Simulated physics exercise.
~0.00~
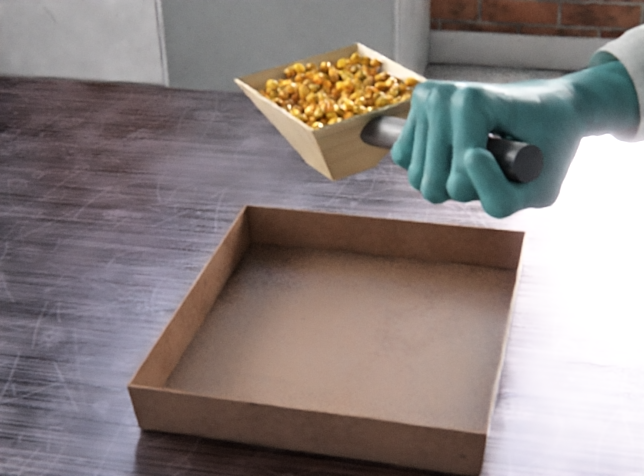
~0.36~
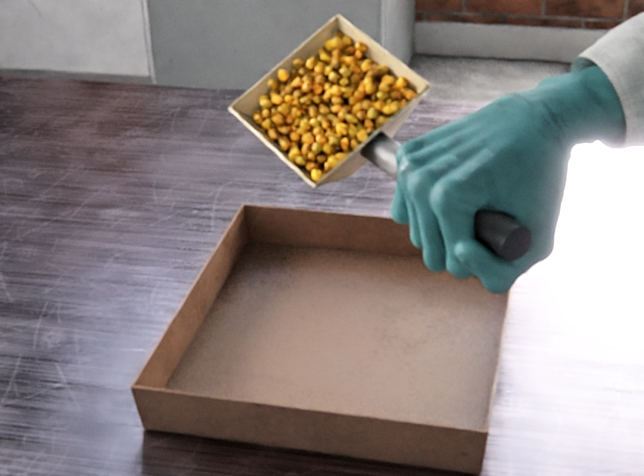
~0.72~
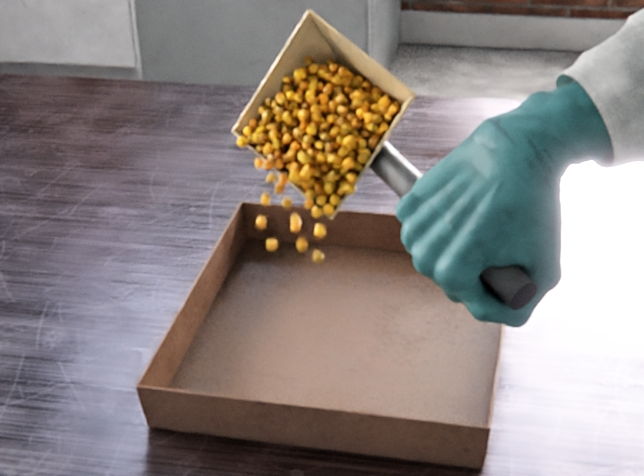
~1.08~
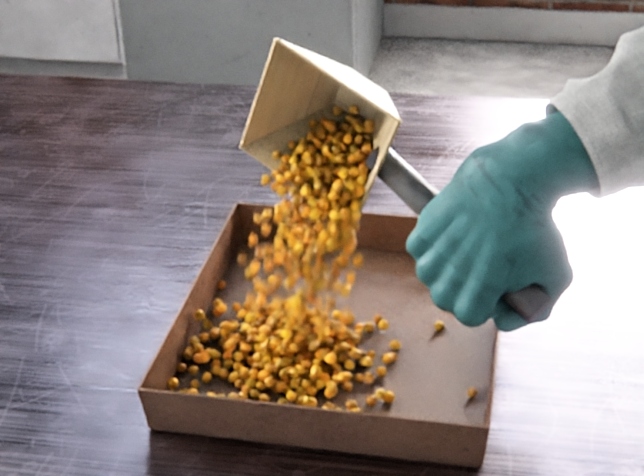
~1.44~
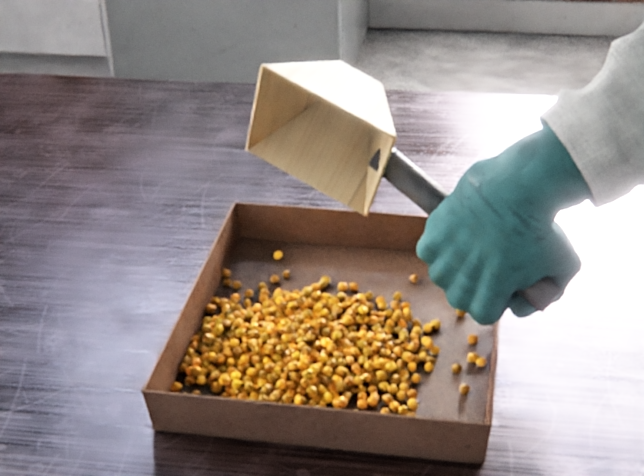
On a dark, scratched tabletop, a hand in a teal glove holds a flared, pale scoop full of yellow-orange maize kernels above an empty, shallow brown tray. The hand turns the scoop steadily, tipping its open mouth toward the viewer and downward. A few kernels slip over the lower edge and drop toward the tray. As the tilt grows, they pour out in a thick stream, pile up and scatter across the bottom. Finally, the scoop hangs tipped over and empty, while the kernels lie spread across much of the tray.
